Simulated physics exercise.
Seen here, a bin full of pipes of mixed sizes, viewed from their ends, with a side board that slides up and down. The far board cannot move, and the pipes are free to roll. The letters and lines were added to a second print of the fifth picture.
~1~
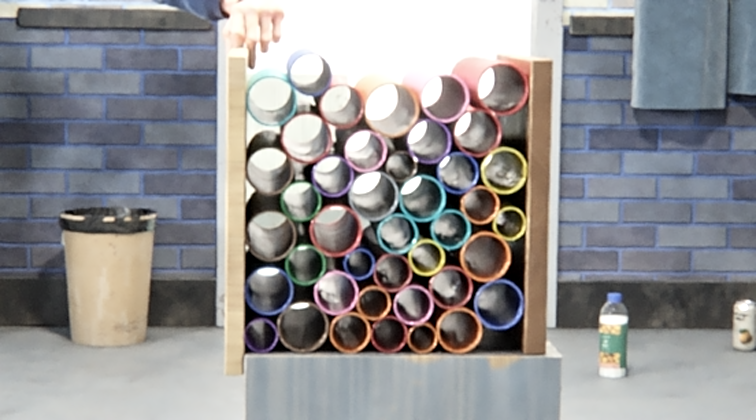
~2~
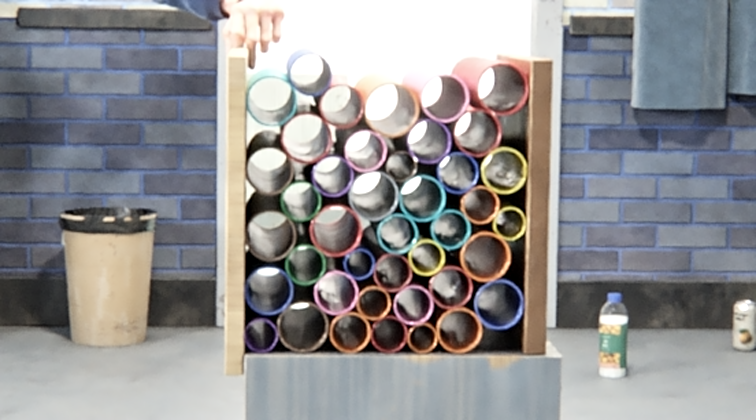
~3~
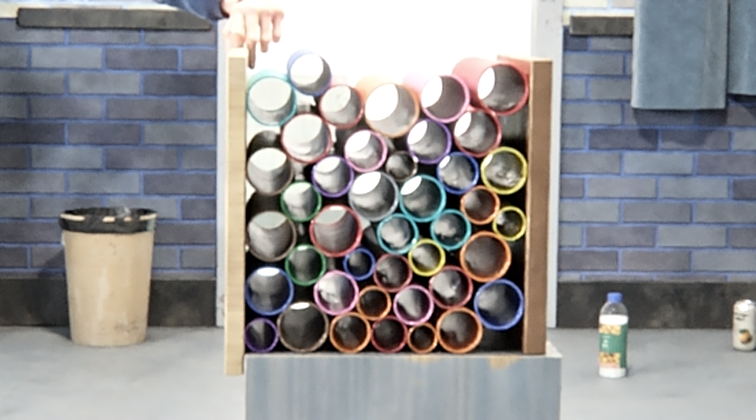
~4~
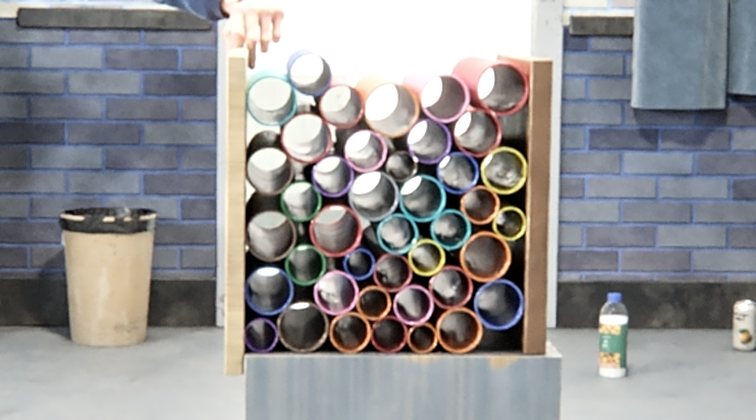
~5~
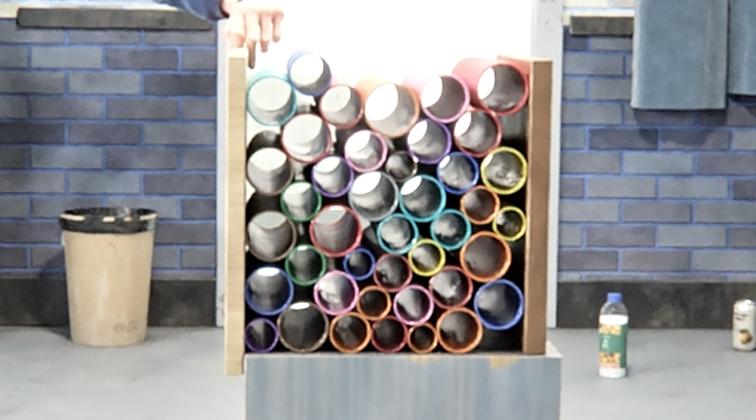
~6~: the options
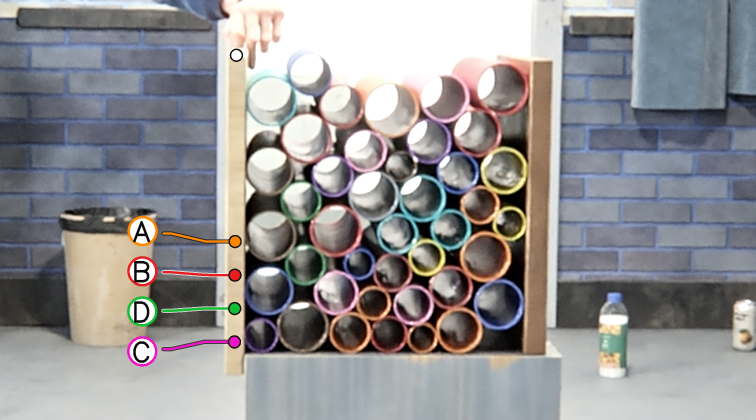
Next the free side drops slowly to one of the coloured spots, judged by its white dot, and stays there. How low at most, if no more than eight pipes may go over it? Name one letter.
The lowest mark that will do is A.
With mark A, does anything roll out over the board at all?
Yes, at A.
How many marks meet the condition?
The number is one.
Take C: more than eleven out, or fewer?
At C, more than eleven.
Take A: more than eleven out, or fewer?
It loses fewer than eleven.
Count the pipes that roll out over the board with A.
With A, five.
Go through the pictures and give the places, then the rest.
In the first frame, an orange pipe (459, 330); a red pipe (451, 288); a blue pipe (500, 304).
In the second frame, a blue pipe (500, 304); a turquoise pipe (451, 229).
In the third frame, an orange pipe (480, 205); a brown pipe (401, 167).
In the fourth frame, an orange pipe (392, 110); a blue pipe (311, 75).
In the fifth frame, side board (237, 198); a purple pipe (261, 335); an orange pipe (459, 330).
On the copy, A at (235, 241); B at (235, 275); C at (235, 342); D at (235, 308); the white dot at (236, 55).
On A. First, top of the board (245, 135).
Then, top of the board (244, 227).
Finally, top of the board (244, 241), about five out over the board.
By contrast, B more than eight out over the board; C more than eight out over the board; D more than eight out over the board.
